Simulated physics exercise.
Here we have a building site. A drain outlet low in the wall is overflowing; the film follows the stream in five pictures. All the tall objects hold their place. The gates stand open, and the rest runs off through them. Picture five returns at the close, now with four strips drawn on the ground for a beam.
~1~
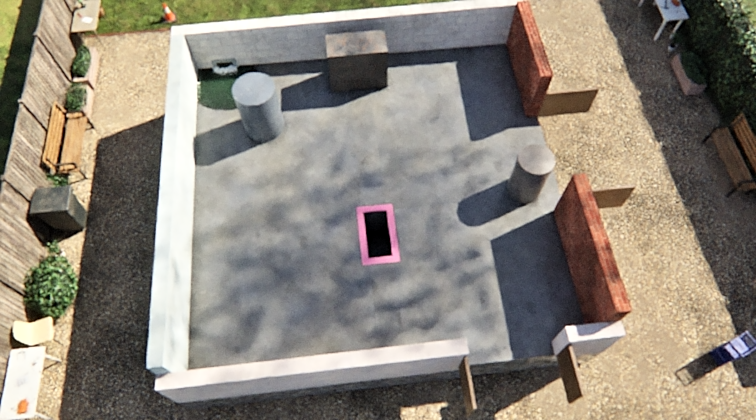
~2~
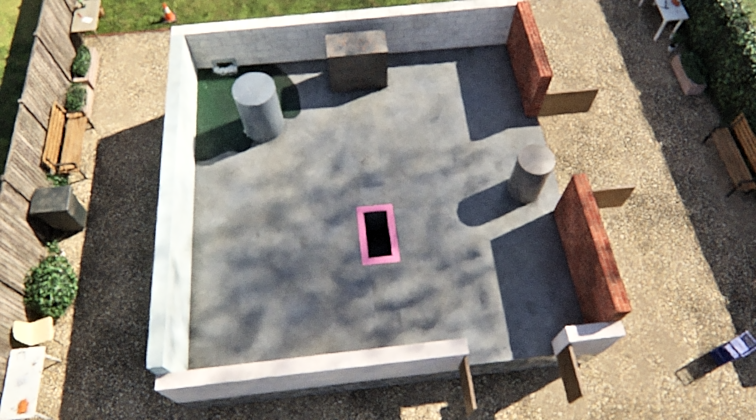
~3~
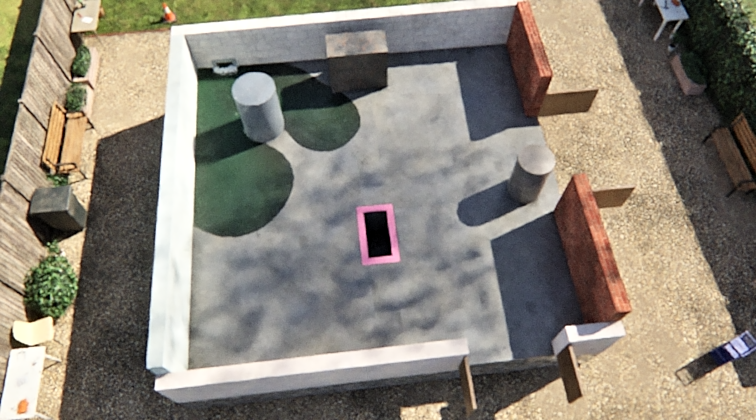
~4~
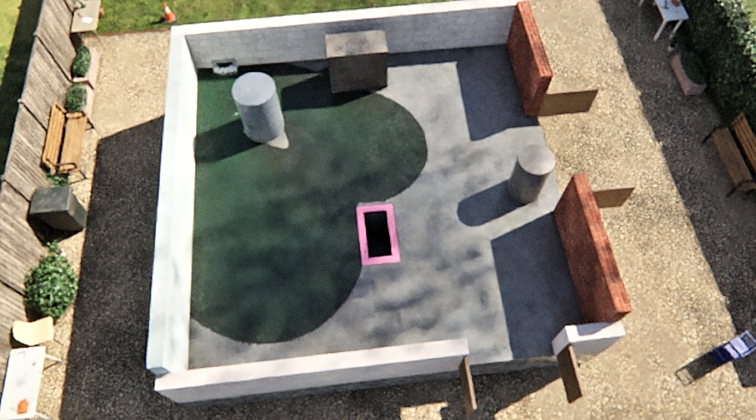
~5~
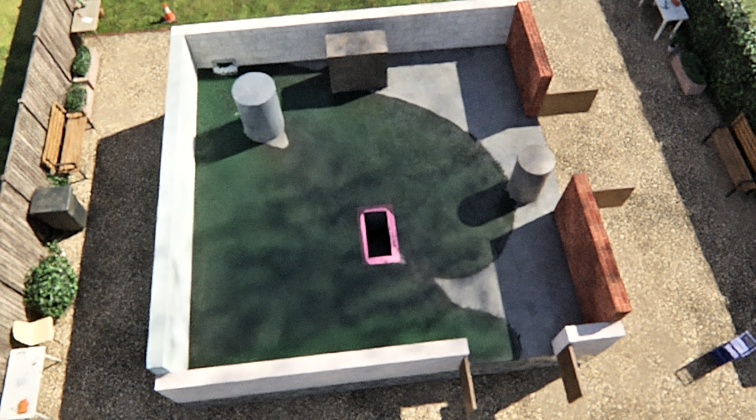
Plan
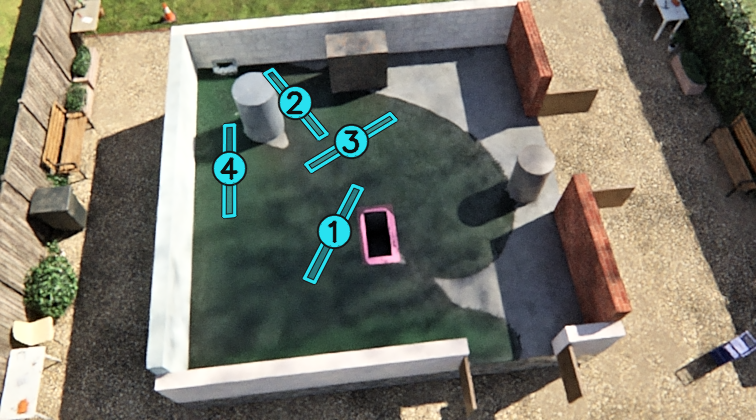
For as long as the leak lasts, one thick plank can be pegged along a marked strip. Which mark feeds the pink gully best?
Choose 2.
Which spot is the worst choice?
The answer is 1.
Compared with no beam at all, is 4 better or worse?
Worse.
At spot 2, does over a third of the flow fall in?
No.
On the marked copy, 1 from (309, 280) to (357, 187); 2 from (268, 71) to (322, 136); 3 from (308, 167) to (392, 116); 4 from (229, 216) to (229, 125).
For spot 1, about 2 % of the stream goes into the pink gully, about 97 % out by the gates.
For spot 2, about 17 % of the stream goes into the pink gully, about 83 % out by the gates.
For spot 3, about 9 % of the stream goes into the pink gully, about 91 % out by the gates.
For spot 4, about 10 % of the stream goes into the pink gully, about 90 % out by the gates.
